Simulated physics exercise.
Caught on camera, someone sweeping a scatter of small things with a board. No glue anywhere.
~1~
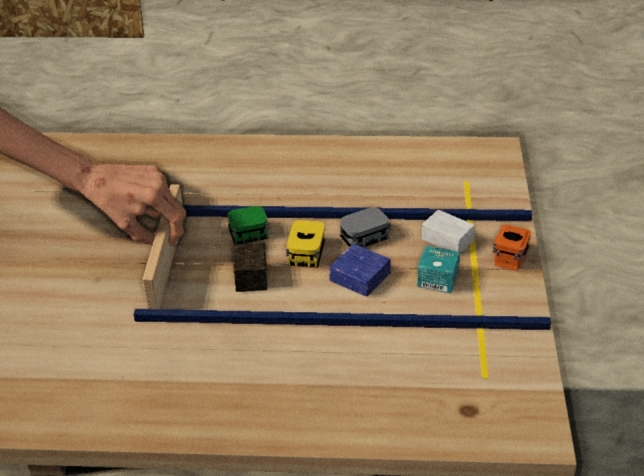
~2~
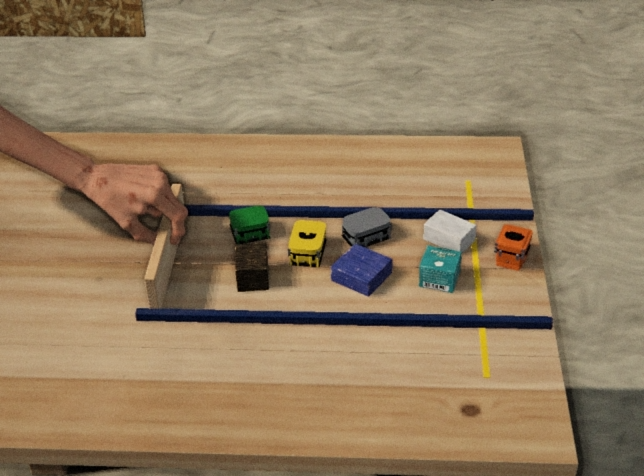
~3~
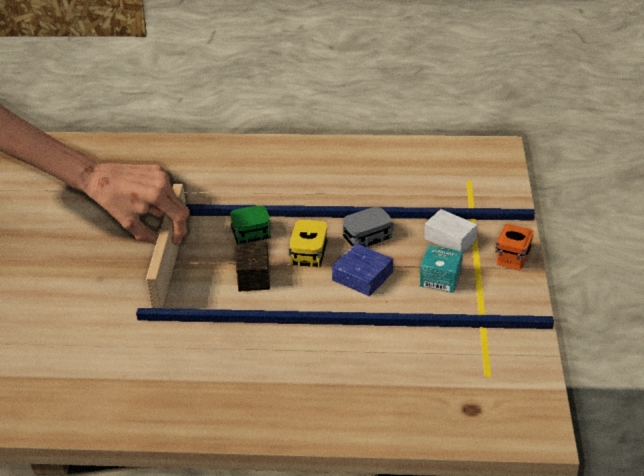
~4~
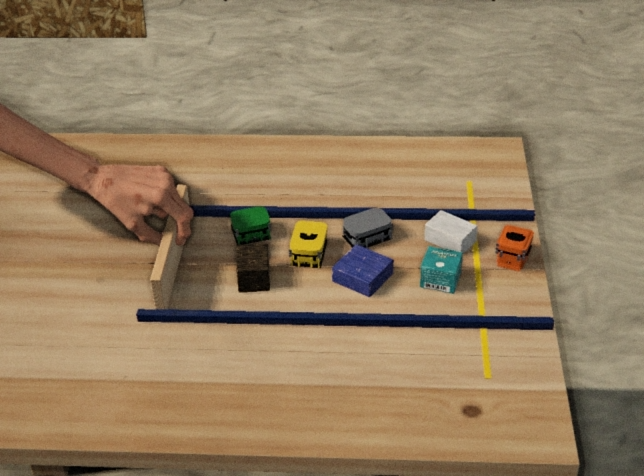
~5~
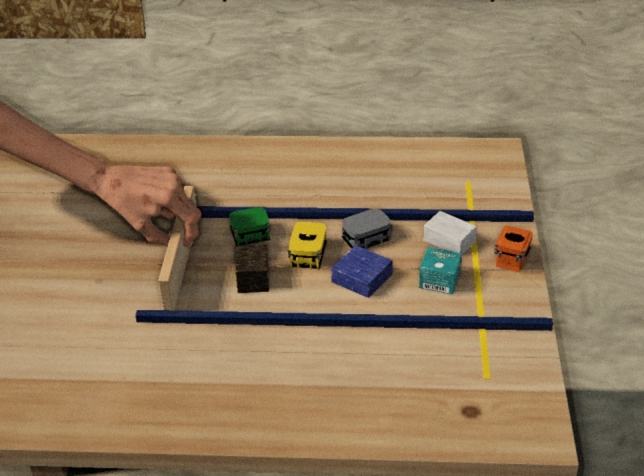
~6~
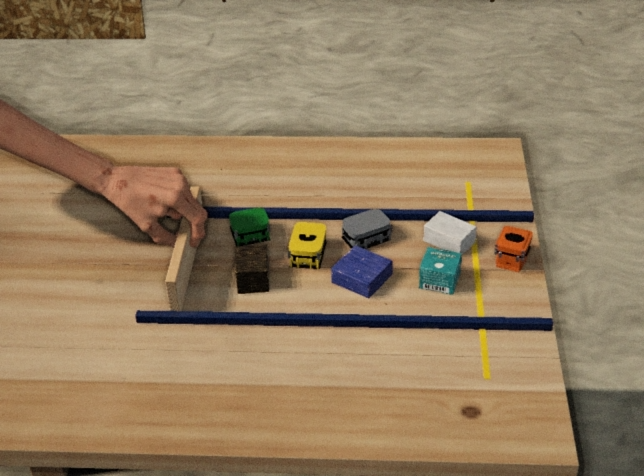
A hand reaching in from the left holds a small upright wooden board between two dark blue rails on a pale wooden table, seen from above at a steady angle. Right of it sit green, dark brown, yellow, grey, blue, white, turquoise and orange objects, the orange one beyond a yellow line. The board barely moves at first, then slides slightly right, while the objects stay put.
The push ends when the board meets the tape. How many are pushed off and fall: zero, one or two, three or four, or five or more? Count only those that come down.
The number that fall off is three or four.
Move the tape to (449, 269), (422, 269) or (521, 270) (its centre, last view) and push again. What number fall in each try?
In that order 2, 0 and 6.
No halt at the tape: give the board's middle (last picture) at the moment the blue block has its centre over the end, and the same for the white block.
At (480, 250) for the blue block; at (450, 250) for the white block.
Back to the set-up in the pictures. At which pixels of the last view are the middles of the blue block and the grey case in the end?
The blue block stops around (542, 281); the grey case around (535, 231).
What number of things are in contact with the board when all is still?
The number is 2.
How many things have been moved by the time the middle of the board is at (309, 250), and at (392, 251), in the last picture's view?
At the one place 5, at the other 8.
Early on, none off yet; orange case at rest near (513, 249); white block at rest near (450, 234); turquoise box at rest near (440, 270).
A while later, none off yet; orange case at rest near (516, 249); white block travelled about its own width near (480, 241); turquoise box travelled well along near (501, 274).
Finally, the number that fall off is three or four; lost, turquoise box, white block and orange case.
